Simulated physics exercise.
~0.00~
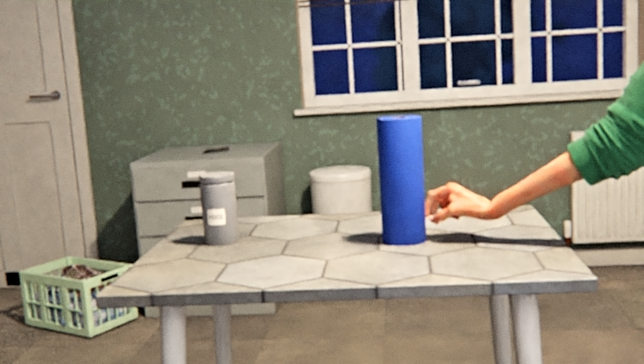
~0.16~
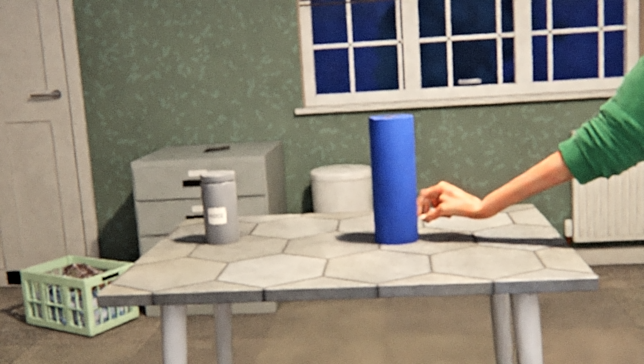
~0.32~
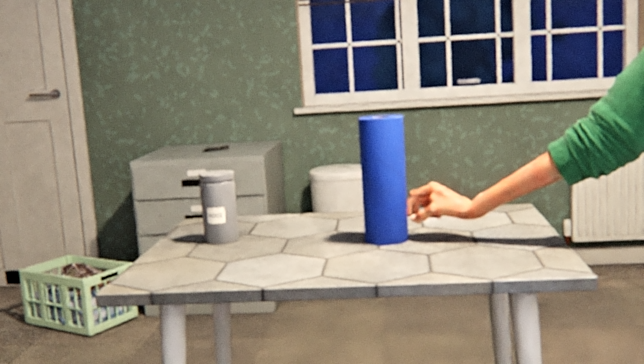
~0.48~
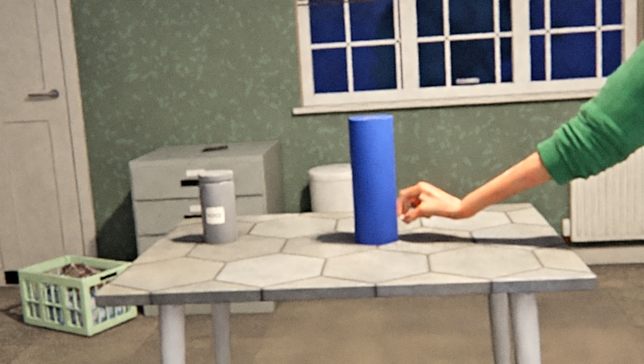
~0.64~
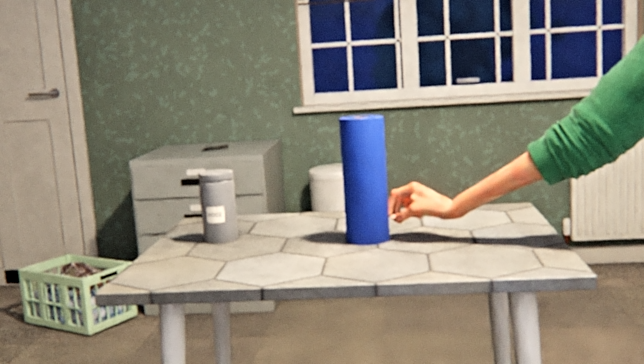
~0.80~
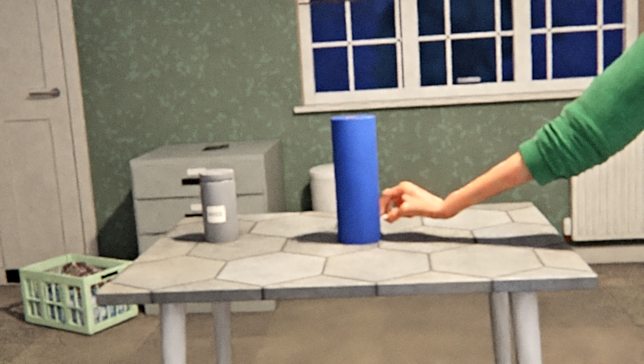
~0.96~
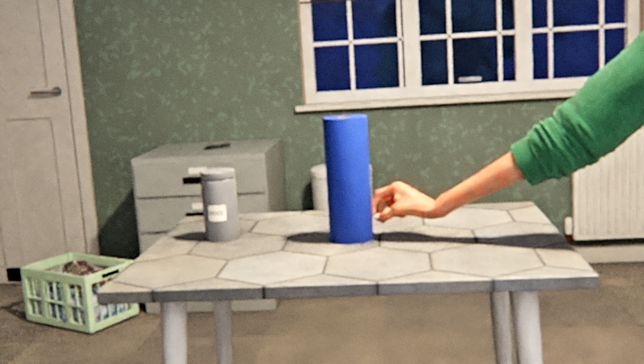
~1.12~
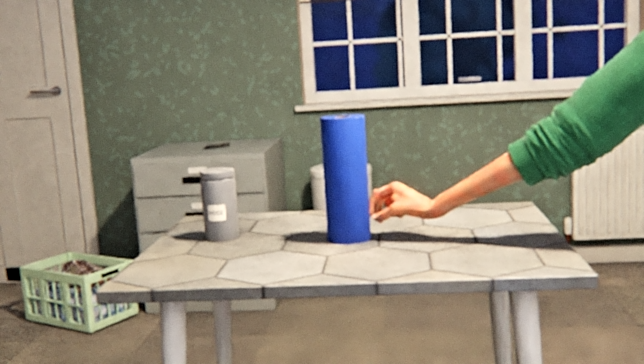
On a tiled table, a hand slowly pushes an upright blue roll left toward a grey jar.
